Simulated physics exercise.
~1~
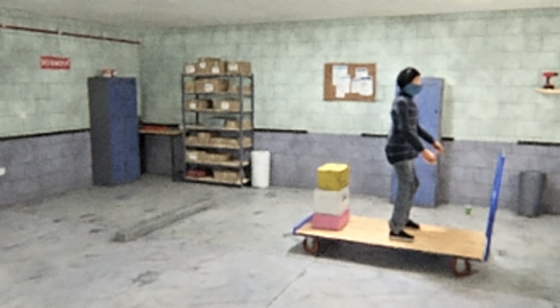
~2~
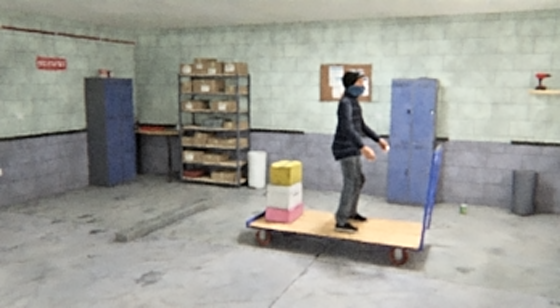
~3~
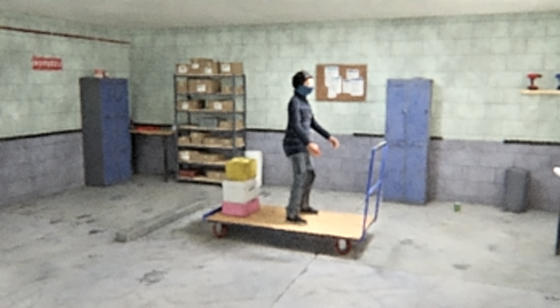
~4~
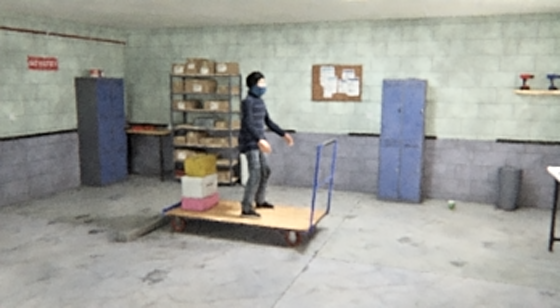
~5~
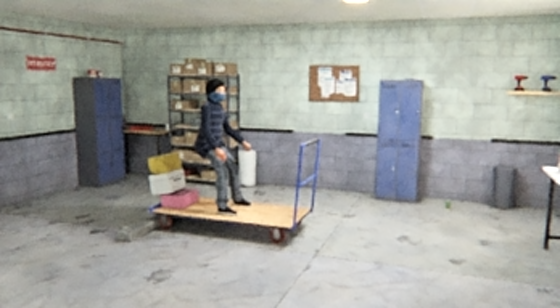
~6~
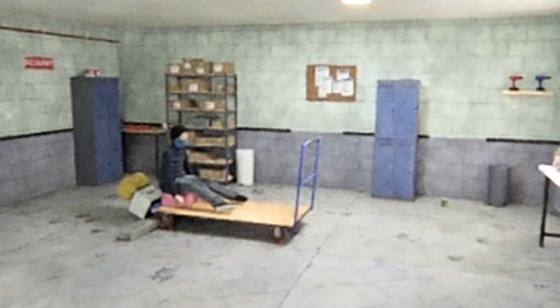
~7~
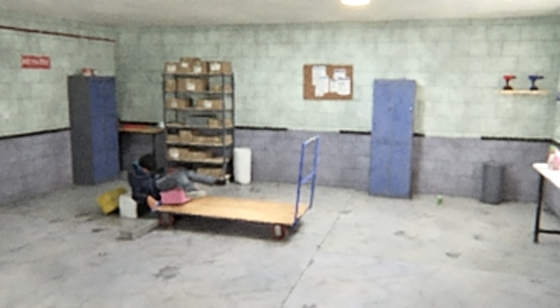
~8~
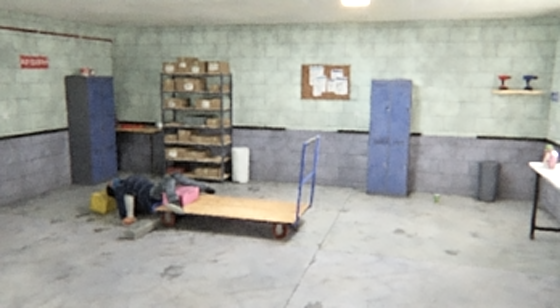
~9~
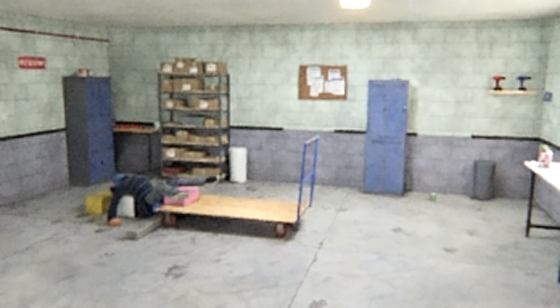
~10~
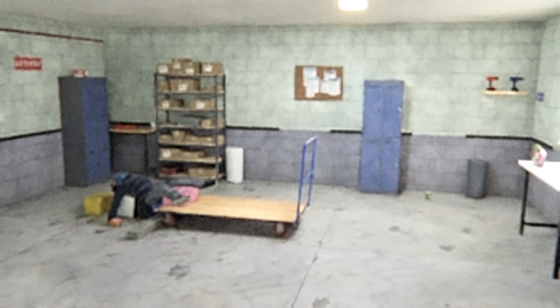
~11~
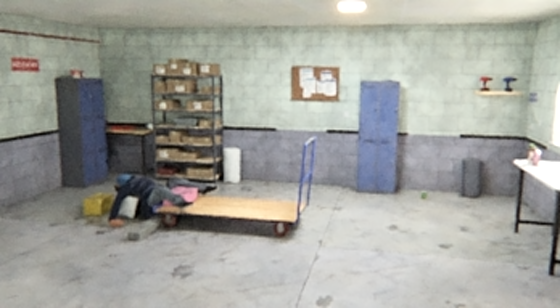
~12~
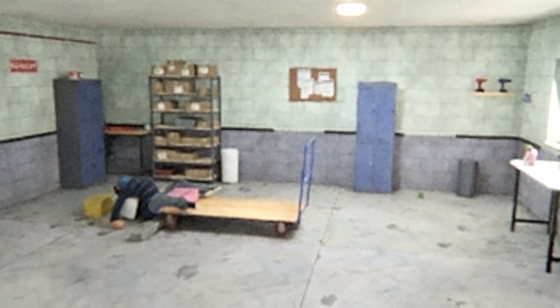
A flat cart with a wooden deck and a blue handle rolls left across a garage-like room, carrying a standing masked figure in dark clothes behind a stack of three boxes, yellow, white and pink. It stops short against a low kerb on the floor. The yellow and white boxes tip forward off the front while the figure drops to a sitting position and slides after them. The figure pitches over the front edge and ends slumped, hips beyond the rim, beside the fallen yellow and white boxes. The pink one stays on the deck, and the cart stands level.
